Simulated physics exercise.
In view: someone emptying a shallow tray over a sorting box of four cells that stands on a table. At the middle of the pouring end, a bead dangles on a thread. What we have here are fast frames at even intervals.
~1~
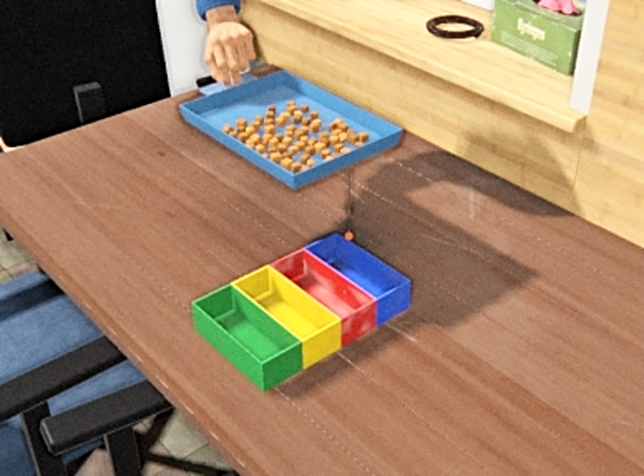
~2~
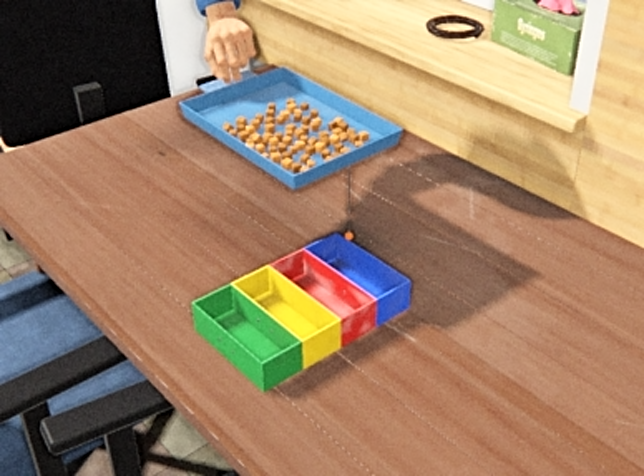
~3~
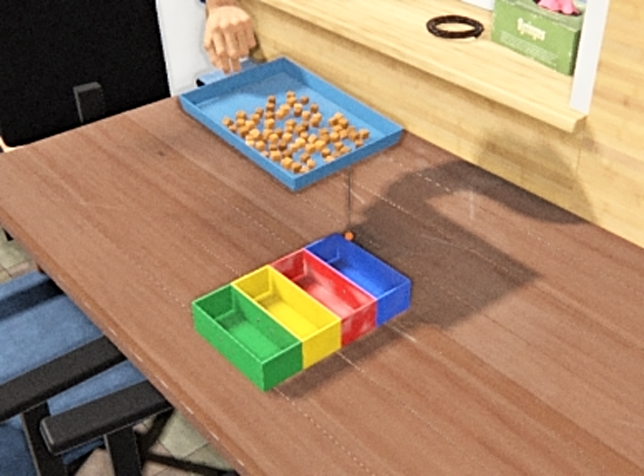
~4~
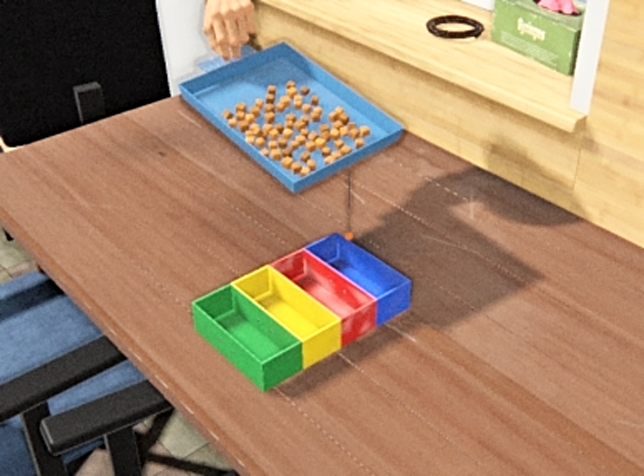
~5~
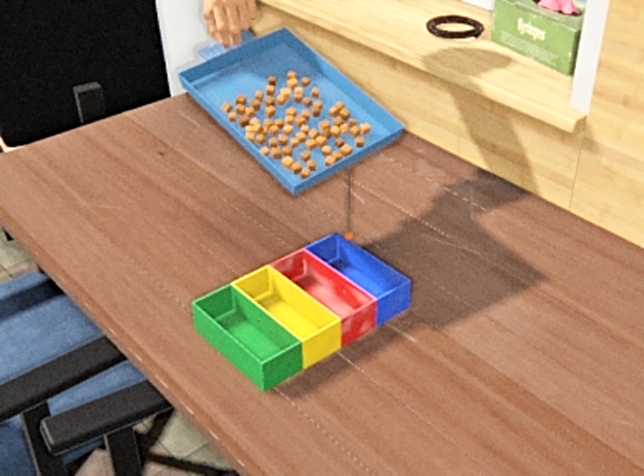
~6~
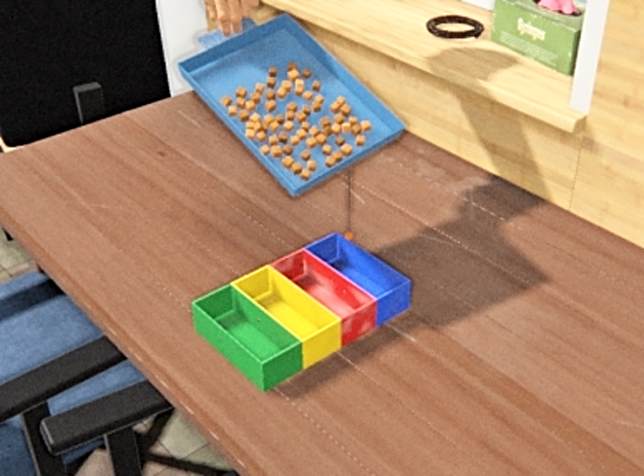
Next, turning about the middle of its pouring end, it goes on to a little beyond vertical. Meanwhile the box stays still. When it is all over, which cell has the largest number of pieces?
The red cell.
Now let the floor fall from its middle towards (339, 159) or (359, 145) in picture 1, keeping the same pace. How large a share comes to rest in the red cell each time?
First case: 20 %; second case: 0 %.
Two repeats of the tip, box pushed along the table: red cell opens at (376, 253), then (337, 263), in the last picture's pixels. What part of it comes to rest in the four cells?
About 90% and about 90%.
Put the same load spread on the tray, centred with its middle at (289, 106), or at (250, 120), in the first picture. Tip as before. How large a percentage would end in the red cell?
Some 60 and then some 60 per cent.
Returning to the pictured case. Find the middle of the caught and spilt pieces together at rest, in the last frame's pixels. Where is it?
Last view, centre at rest - approx. (335, 315).
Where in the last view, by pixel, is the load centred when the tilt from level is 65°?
The load is centred around (309, 145).
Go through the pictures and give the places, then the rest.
In the first frame, corners of the pouring end at (294, 173) and (398, 129), level; middle of the load at (299, 135), brown sugar cubes; bead on its thread at (349, 236); green cell at (282, 364); yellow cell at (321, 341); red cell at (358, 321); blue cell at (393, 301).
In the second frame, corners of the pouring end at (294, 173) and (398, 129), level; middle of the load at (300, 134).
In the third frame, corners of the pouring end at (294, 176) and (398, 128), tipped barely, lowest at the left corner; middle of the load at (300, 131).
In the fourth frame, corners of the pouring end at (295, 179) and (399, 127), tipped a little, lowest at the left corner; middle of the load at (300, 126).
In the fifth frame, corners of the pouring end at (295, 182) and (400, 126), tipped clearly, lowest at the left corner; middle of the load at (300, 122).
In the sixth frame, corners of the pouring end at (296, 185) and (401, 125), tipped clearly, lowest at the left corner; middle of the load at (301, 118); green cell at (282, 364); yellow cell at (321, 341); red cell at (358, 321); blue cell at (393, 301).
Soon, tray tipped steeply; all on the tray.
A while on, tray tipped past a quarter turn; all on the tray.
Towards the end, tray tipped past a quarter turn; about half in the red cell; about a quarter in the blue cell; about a quarter in the yellow cell; a small part falling or outside the box.
Finally, tray tipped past a quarter turn; about half in the red cell; about a quarter in the blue cell; about a quarter in the yellow cell; none in the green cell; a small part outside the box.
